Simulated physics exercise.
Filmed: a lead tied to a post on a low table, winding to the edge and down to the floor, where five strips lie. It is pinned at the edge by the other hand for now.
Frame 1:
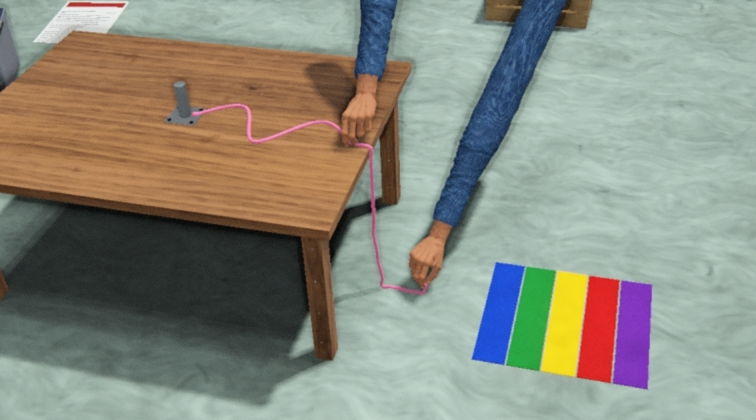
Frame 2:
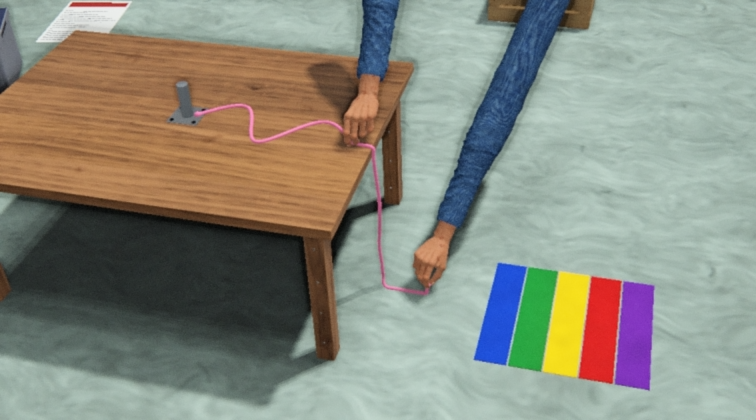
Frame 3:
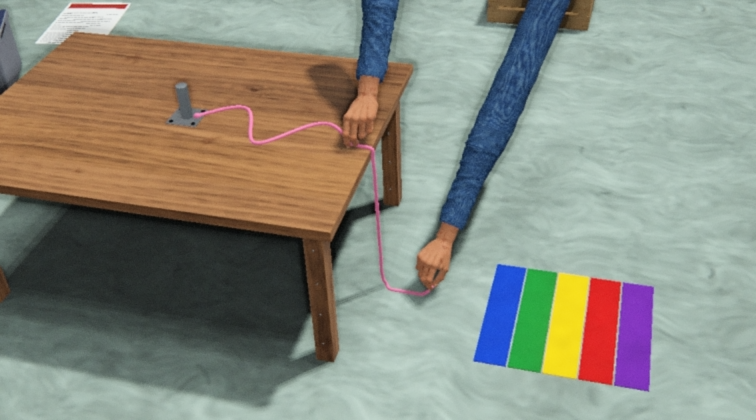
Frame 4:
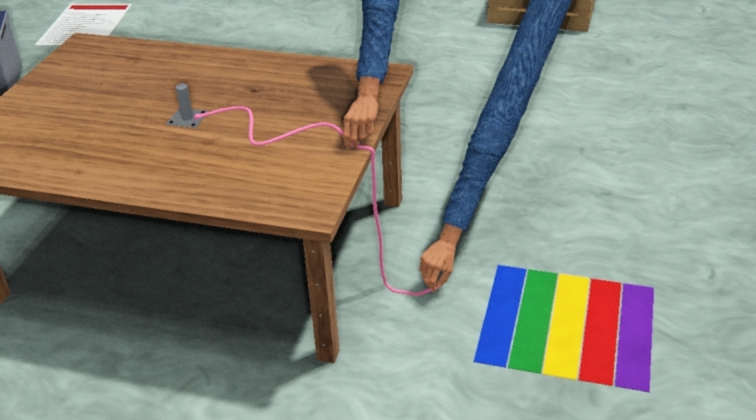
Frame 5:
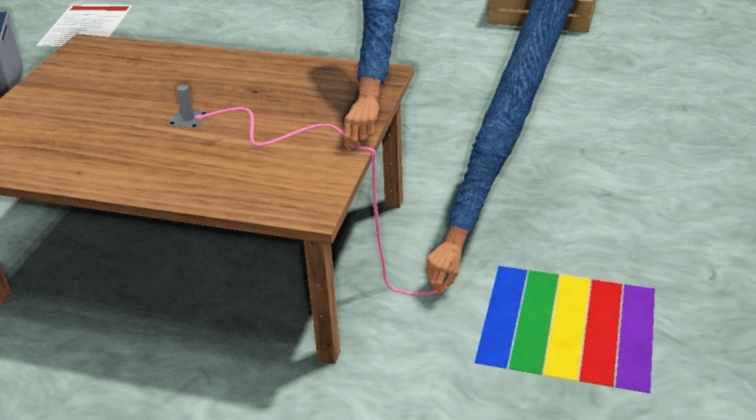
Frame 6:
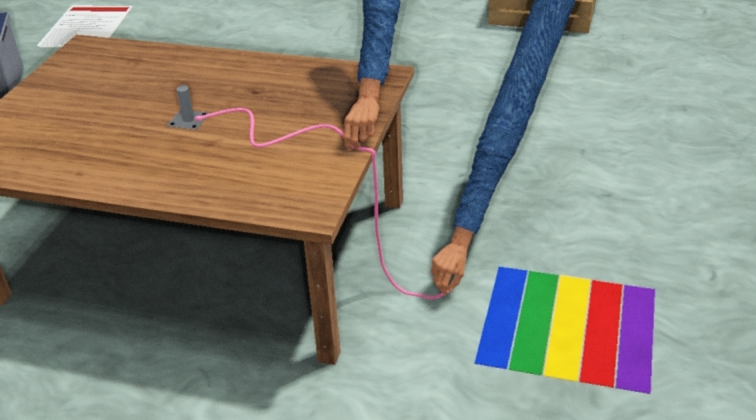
In this clip, one hand pins a pink cord at the edge of a wooden table while the other, holding its end near the floor, moves slightly right toward five coloured strips, drawing the lower part along.
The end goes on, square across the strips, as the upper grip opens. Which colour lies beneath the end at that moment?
Purple.
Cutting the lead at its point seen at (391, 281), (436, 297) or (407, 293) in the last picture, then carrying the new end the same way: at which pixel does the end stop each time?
Roughly (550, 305), (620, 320), (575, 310).
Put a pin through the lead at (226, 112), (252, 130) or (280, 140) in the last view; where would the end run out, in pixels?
For the three tries you'd see (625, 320), (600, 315) and (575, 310).
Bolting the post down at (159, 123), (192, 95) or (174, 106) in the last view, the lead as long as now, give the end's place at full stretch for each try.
Try by try, about (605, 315), (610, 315) and (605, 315).
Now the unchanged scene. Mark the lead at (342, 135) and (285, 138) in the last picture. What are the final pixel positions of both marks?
Near (401, 170) and (338, 143).
Early on, end near (584, 312); over yellow.
Midway, end near (619, 317); over red.
At the end of the slack, end near (639, 321); over purple. It gets as far as the purple strip.
